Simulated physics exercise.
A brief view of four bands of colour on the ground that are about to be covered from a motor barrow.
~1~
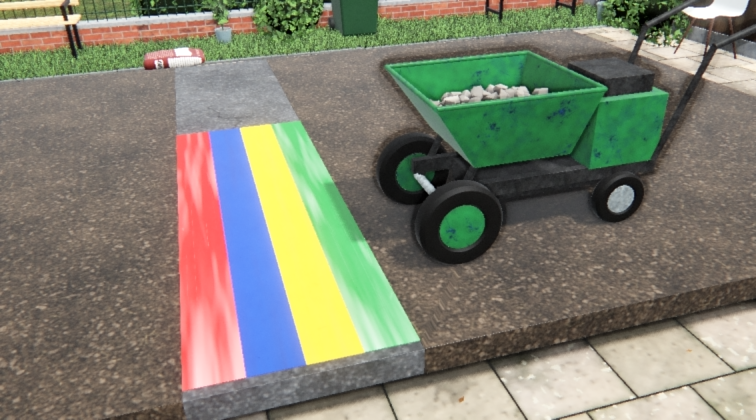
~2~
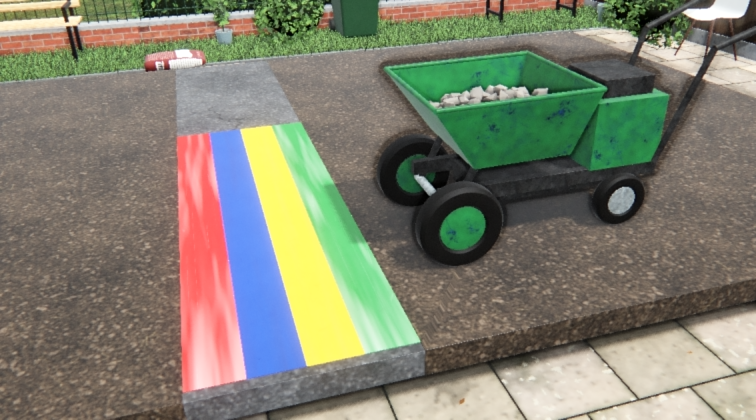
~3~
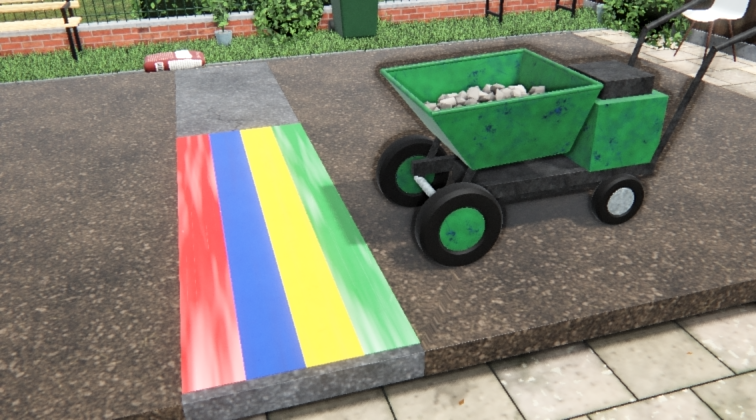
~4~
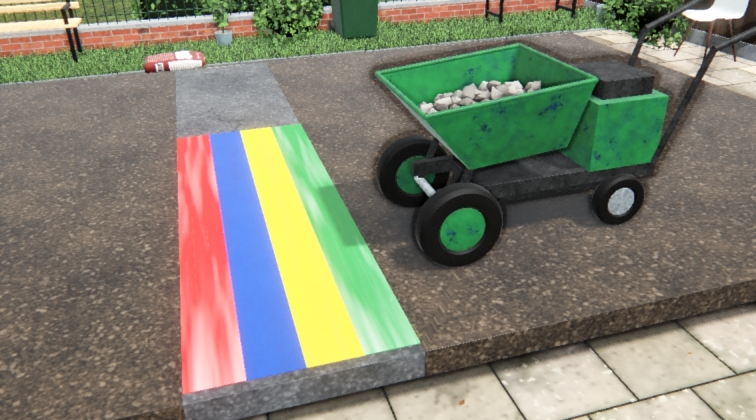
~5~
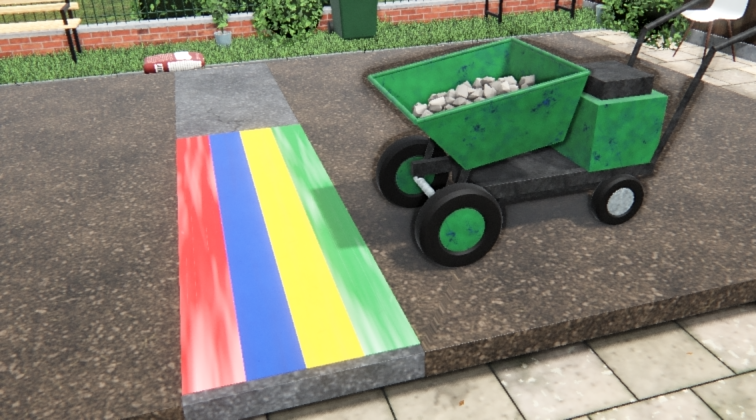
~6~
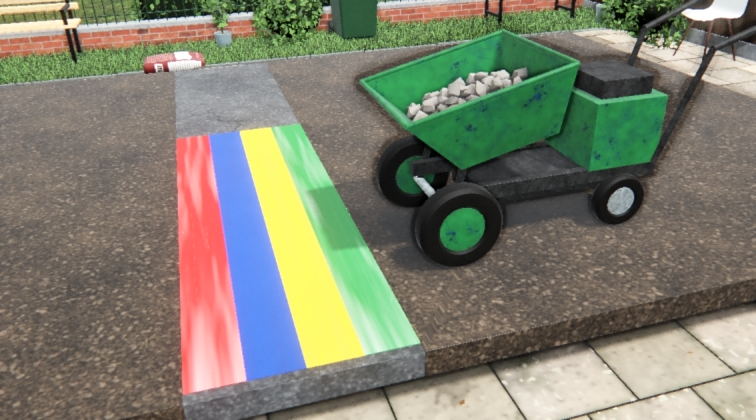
We see a green motor barrow loaded with broken stones standing to the right of red, blue, yellow and green strips on the ground; its skip starts level, then gradually tilts a little to the left, toward the strips.
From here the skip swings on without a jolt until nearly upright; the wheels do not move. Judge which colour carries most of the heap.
The colour carrying most is yellow.
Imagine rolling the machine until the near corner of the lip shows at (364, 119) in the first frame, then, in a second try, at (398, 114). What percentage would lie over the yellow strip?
The first stopping place yields 10 % and the other yields 20 %.
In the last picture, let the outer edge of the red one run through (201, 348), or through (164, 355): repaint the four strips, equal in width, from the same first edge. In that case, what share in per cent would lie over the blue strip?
Shares: About 30 per cent; about 30 per cent.
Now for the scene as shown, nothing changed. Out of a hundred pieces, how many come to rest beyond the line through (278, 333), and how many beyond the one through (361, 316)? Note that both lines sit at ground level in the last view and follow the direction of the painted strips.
I'd say some 30 in a hundred, and after that 90 in a hundred.
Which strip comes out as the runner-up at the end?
It's the blue strip.
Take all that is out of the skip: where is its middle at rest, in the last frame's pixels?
Resting centre, last picture - approx. (284, 252).
Soon after the last picture, skip tipped well over; all in the skip.
A little later, skip tipped steeply; nearly all in the skip; a stray few over the yellow strip; a stray few falling.
Later still, skip tipped right over; about a quarter in the skip; a stray few over the green strip; about a third over the yellow strip; about a quarter over the blue strip; a small part over the red strip; a stray few off the paint.
By the end, skip tipped right over; a small part over the green strip; about half over the yellow strip; about a quarter over the blue strip; a small part over the red strip; a stray few off the paint.
